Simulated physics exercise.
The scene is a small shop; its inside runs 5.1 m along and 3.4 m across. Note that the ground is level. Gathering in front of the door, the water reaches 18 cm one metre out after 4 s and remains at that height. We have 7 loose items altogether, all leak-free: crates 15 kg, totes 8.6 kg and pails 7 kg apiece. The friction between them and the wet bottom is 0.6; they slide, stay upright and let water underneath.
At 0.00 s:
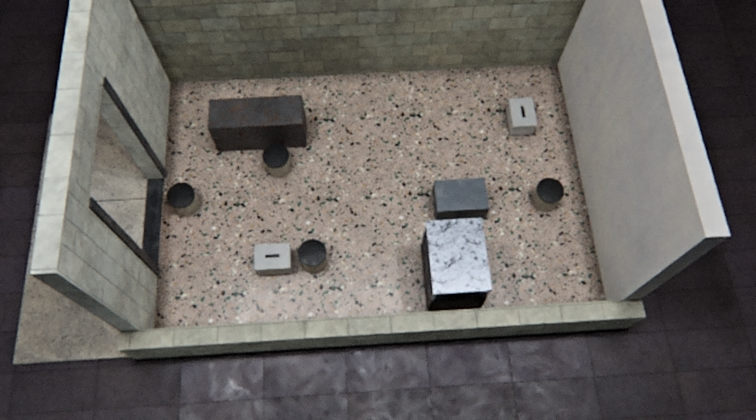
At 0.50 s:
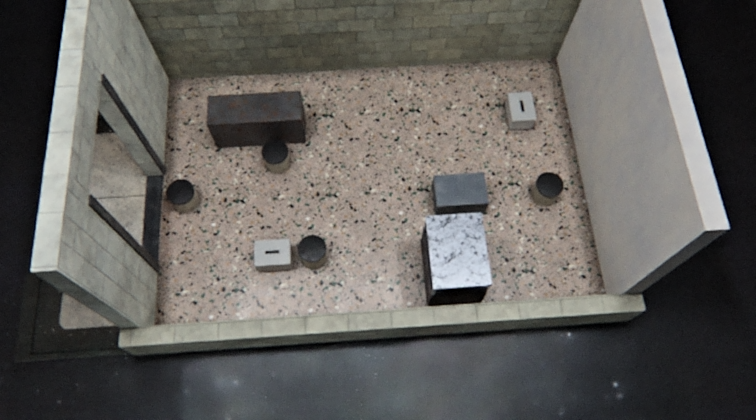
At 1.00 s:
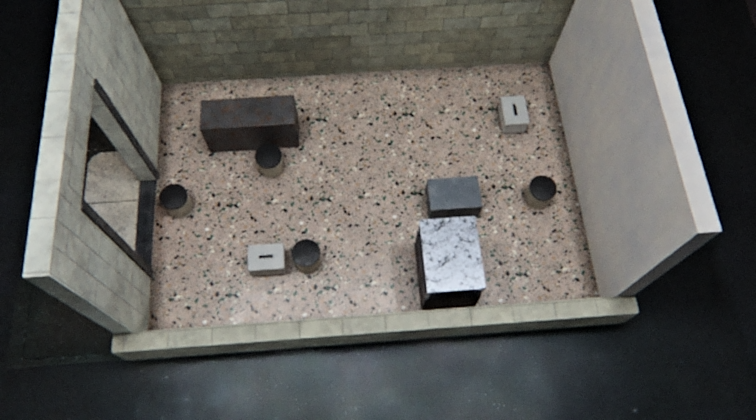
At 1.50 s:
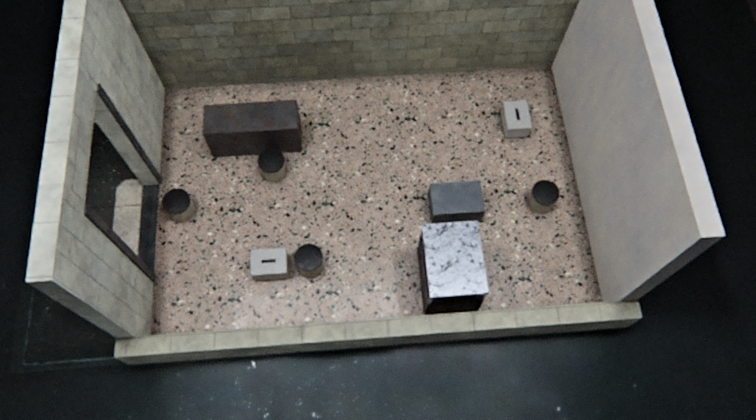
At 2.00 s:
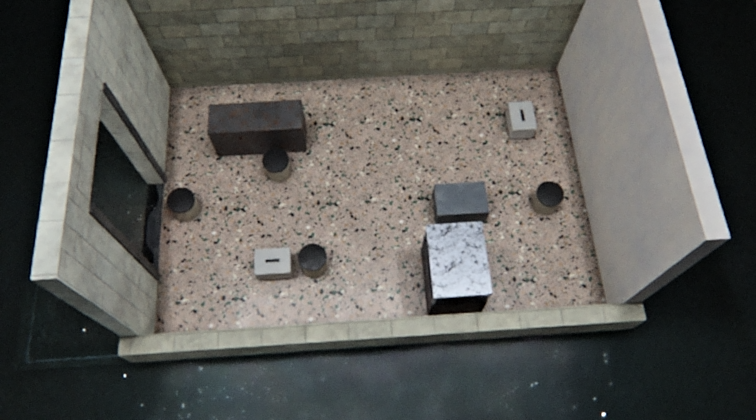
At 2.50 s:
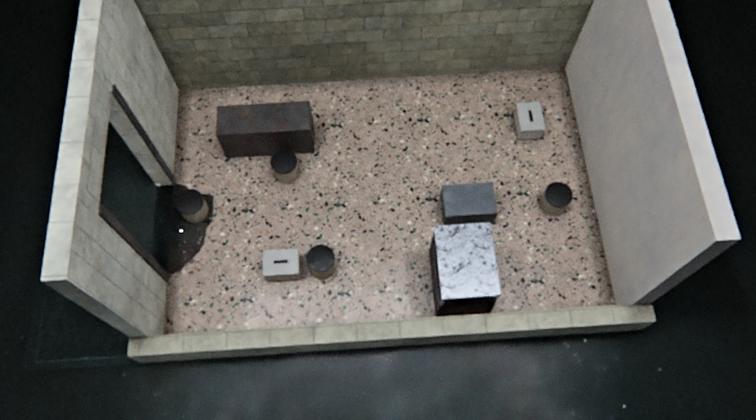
A small roofless shop with blocks and round pails on its speckled floor sat still while the ground outside turned dark, and then dark water spread in through the doorway on the left.
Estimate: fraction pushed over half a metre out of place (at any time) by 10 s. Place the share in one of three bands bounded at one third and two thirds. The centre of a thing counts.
It goes in the band one third to two thirds.
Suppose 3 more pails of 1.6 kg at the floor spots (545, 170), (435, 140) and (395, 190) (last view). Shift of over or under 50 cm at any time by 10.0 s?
One: Within it. Two: Beyond it. Three: Beyond it.
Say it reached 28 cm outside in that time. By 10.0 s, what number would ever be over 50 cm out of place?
Then it comes to 7.
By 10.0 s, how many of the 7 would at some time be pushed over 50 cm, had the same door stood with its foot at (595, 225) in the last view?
2.
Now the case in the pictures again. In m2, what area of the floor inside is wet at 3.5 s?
About 2.0 m2.
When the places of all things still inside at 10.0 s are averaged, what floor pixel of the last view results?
They're centred close to (455, 221).
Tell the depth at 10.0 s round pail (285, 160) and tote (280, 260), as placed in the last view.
First roughly 6 cm, second roughly 11 cm.
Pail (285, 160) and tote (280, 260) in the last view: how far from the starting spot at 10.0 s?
Respectively 120 and 150 cm.
After 3.5 s 0 of 7 are over 50 cm from their spots; 0 afloat.
After 4.5 s 1 of 7 are over 50 cm from their spots; 0 afloat.
After 7.0 s 3 of 7 are over 50 cm from their spots; 1 afloat.
After 10.0 s 4 of 7 are over 50 cm from their spots, and 4 have been at some point; 2 afloat.
